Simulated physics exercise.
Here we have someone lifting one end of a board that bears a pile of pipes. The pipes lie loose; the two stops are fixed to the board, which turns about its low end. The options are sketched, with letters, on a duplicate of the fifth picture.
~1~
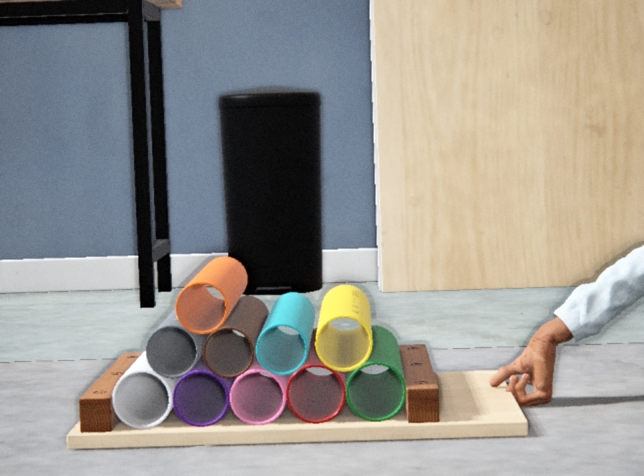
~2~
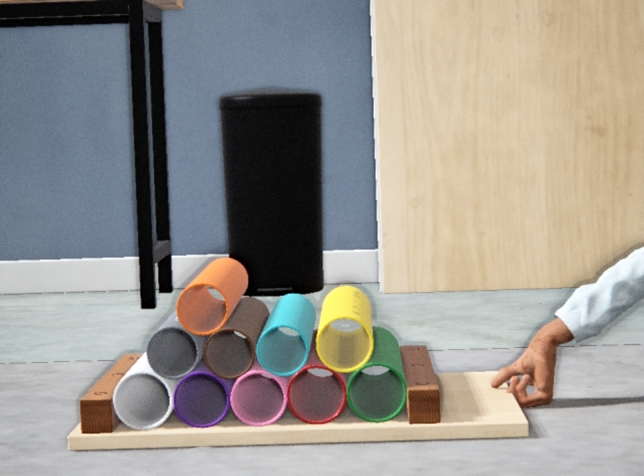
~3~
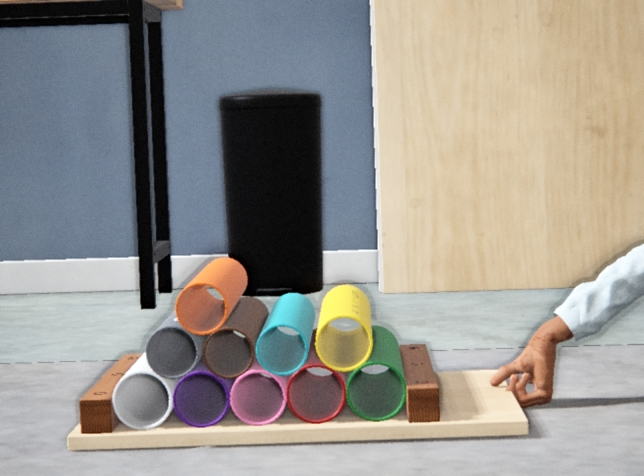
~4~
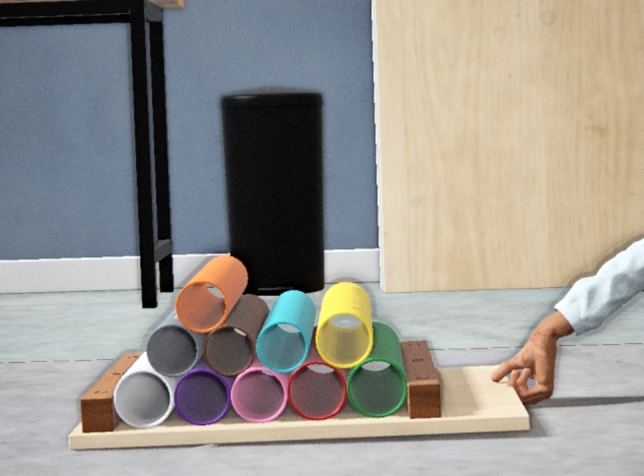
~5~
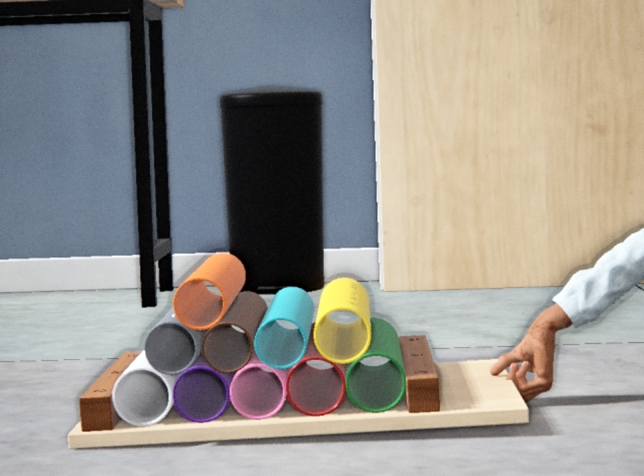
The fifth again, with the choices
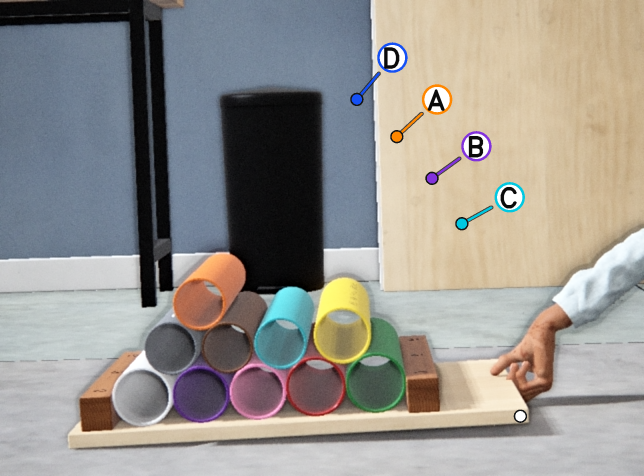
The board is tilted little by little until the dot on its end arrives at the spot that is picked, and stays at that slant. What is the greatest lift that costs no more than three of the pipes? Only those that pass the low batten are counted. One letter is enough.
The last mark within the limit is C.
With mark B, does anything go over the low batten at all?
Yes.
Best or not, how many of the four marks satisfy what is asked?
One of them.
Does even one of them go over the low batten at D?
At D: Yes.
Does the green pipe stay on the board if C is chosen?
Yes.
On the marked copy, A at (397, 137); B at (432, 178); C at (462, 224); D at (357, 99); the white dot at (520, 416).
Taking C. A third of the way, board at 16°.
Two thirds of the way, board at 27°.
When it is over, board at 27°, none over the low batten.
As for the rest, A five over the low batten; B five over the low batten; D five over the low batten.
